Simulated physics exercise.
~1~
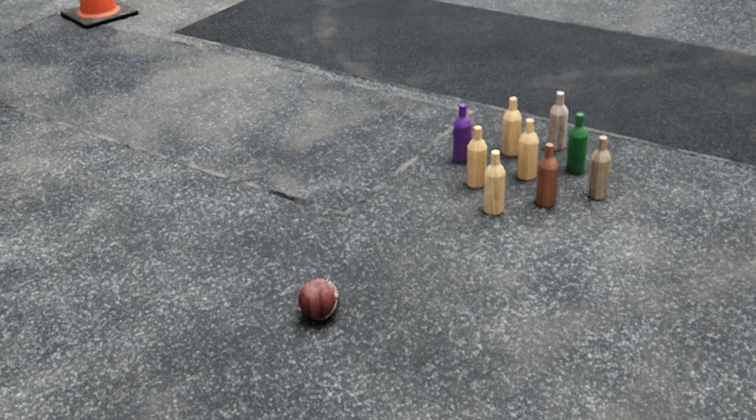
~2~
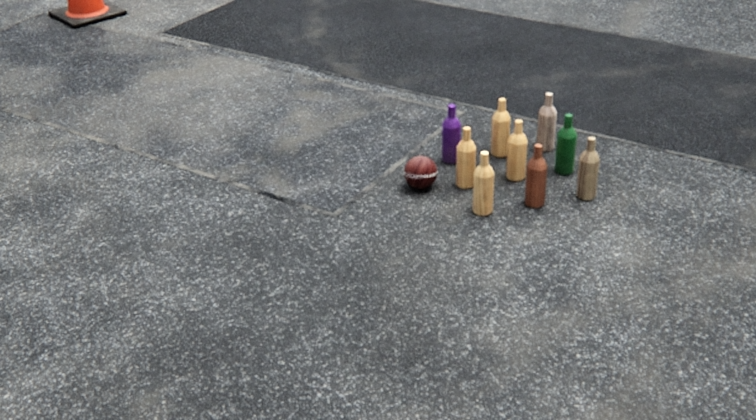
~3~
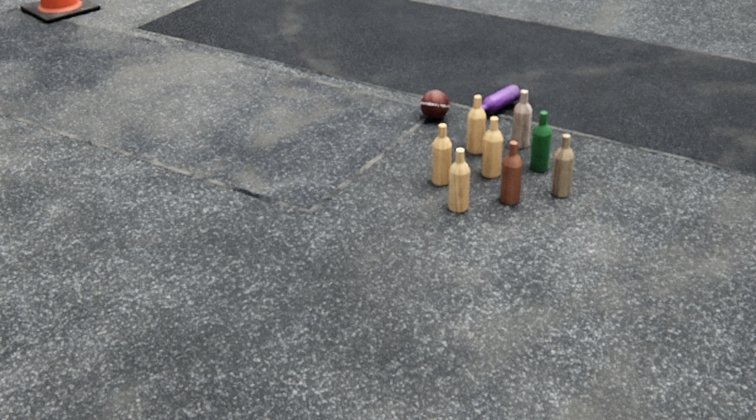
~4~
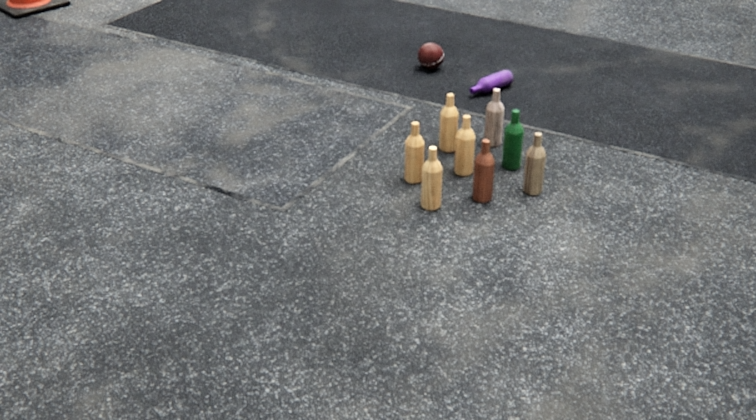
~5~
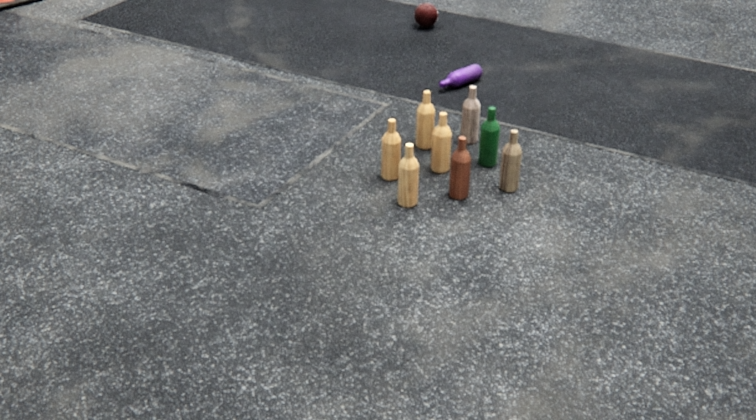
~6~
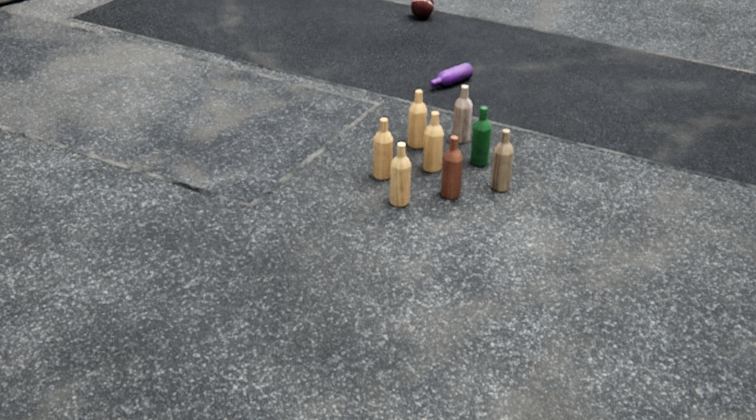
Nine bottle-shaped skittles standing on grey asphalt as a dark red ball rolls in, knocks the purple one flat and rolls away.
